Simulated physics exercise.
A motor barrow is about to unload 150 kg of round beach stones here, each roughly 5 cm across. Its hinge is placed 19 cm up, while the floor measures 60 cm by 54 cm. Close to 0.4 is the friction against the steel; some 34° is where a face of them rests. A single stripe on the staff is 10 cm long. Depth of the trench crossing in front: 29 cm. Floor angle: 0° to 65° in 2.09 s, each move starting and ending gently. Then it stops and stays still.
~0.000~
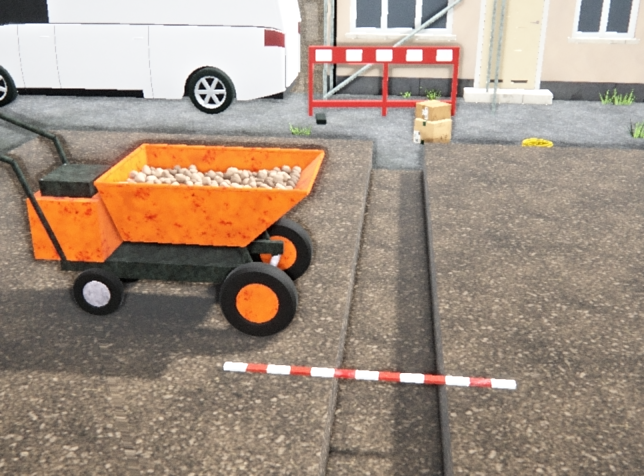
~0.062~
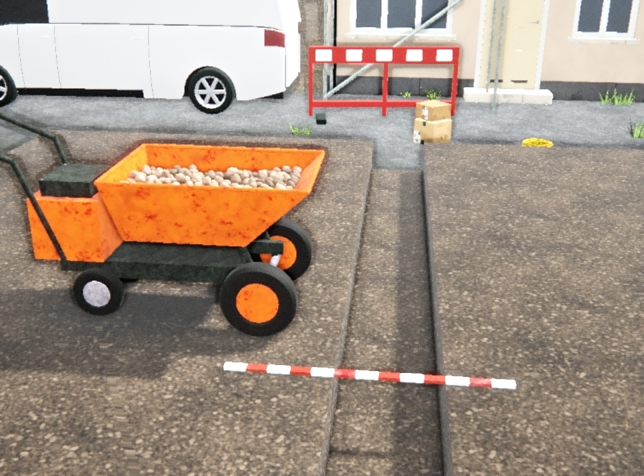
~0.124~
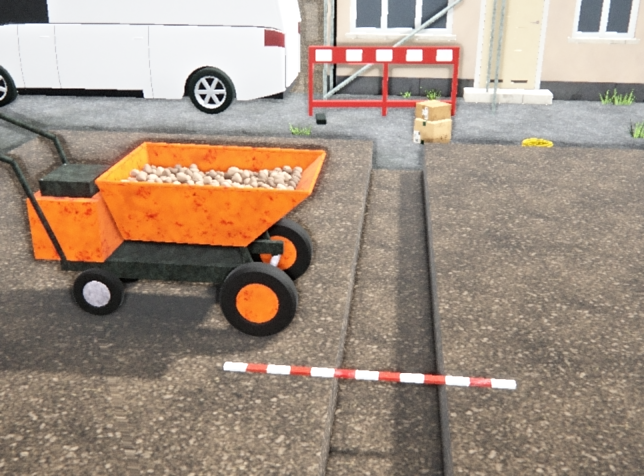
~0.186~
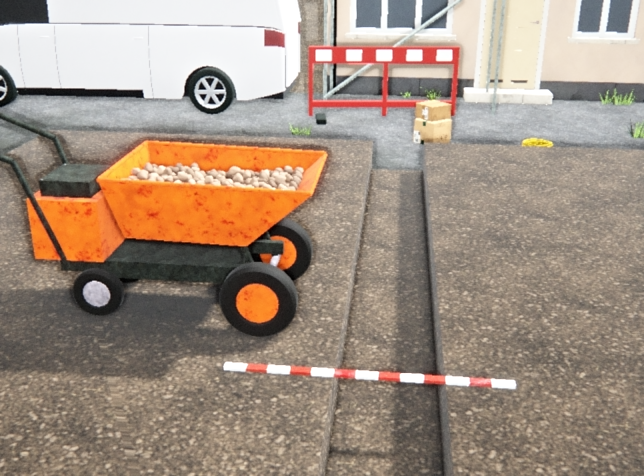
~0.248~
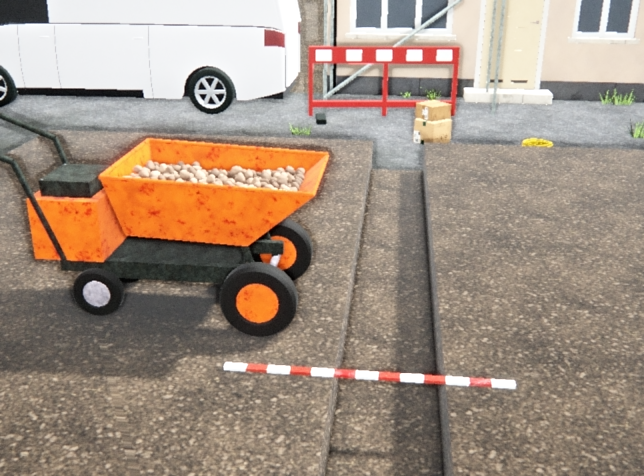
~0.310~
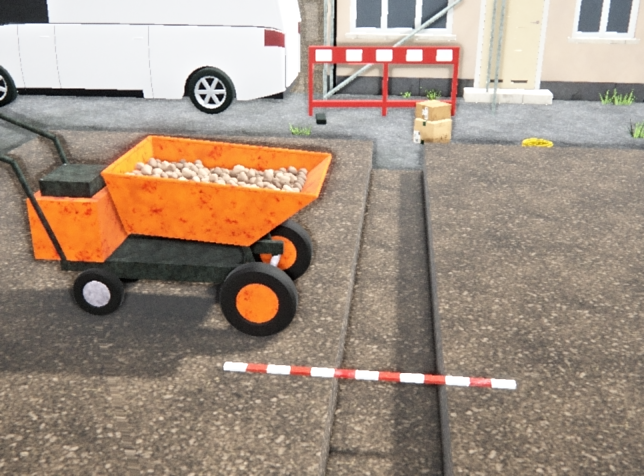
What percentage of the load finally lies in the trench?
About 75 per cent.
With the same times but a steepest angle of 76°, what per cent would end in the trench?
About 85 per cent would end up in the trench.
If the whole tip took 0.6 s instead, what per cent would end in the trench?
With that timing, about 45 per cent.
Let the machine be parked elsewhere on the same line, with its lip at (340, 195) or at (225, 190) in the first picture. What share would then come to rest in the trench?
The first start gives about 35 per cent, the second about 95.
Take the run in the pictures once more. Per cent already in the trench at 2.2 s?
Roughly 50% by that time.
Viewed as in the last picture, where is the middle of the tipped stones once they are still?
I'd point to around (417, 349).
After 1.6 s the floor is at 55°; 99 % in the skip, 1 % in the trench; the foremost stones are at (401, 279).
After 2.2 s the floor is at 65°; 31 % in the skip, 50 % in the trench, 19 % past the trench; the foremost stones are at (529, 316).
After 2.5 s the floor is at 65°; 9 % in the skip, 66 % in the trench, 25 % past the trench; the foremost stones are at (580, 318).
After 4.5 s the floor is at 65°; 0 % in the skip, 75 % in the trench, 25 % past the trench; the foremost stones are at (606, 322).
